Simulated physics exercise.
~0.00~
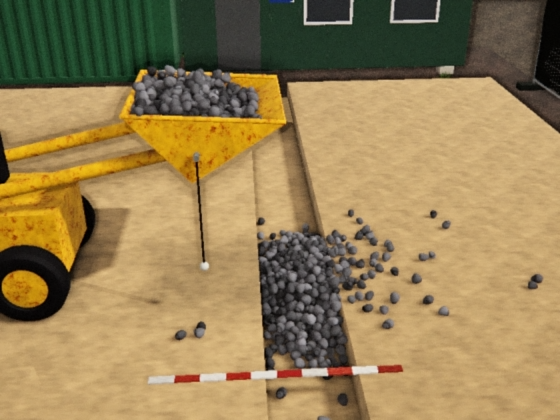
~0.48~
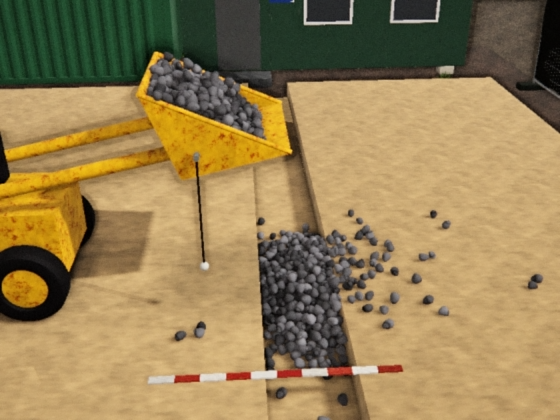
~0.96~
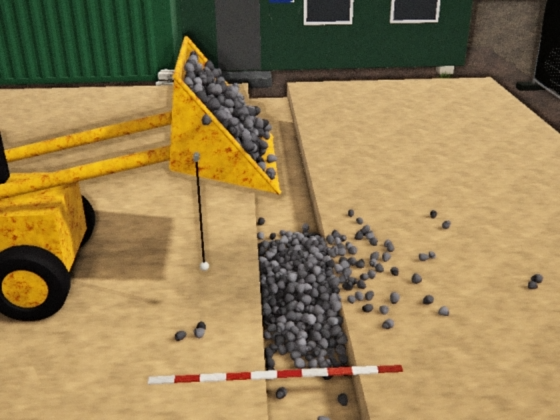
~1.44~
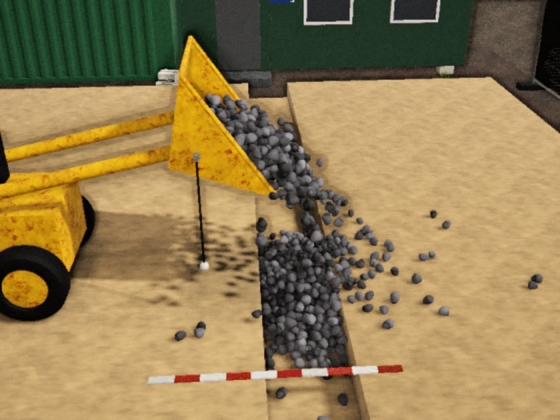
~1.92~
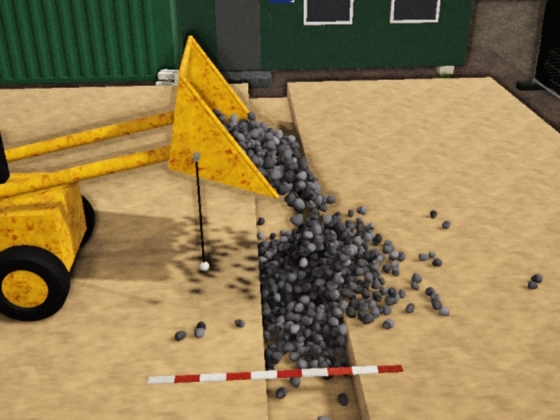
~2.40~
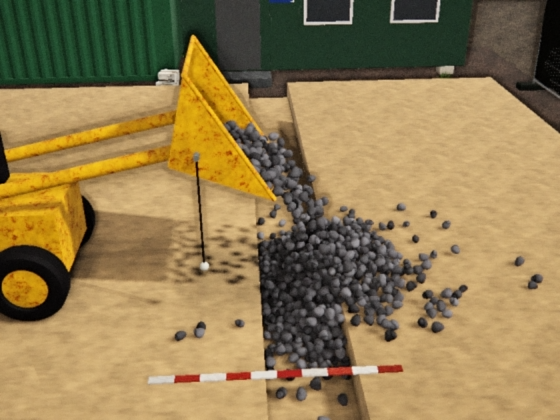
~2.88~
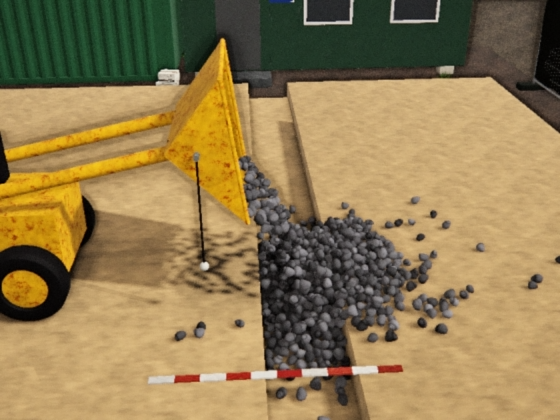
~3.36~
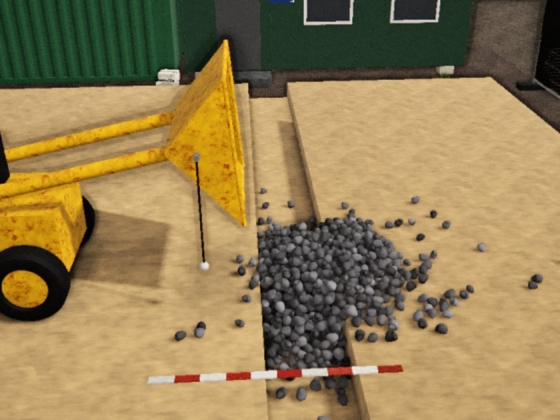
A yellow loader's raised bucket tips forward in stages, pouring its grey cobbles onto the pile already in the trench ahead, until the bucket hangs steeply, looking empty, and a larger heap fills part of the trench and spills over its right edge, with stray stones scattered beyond.
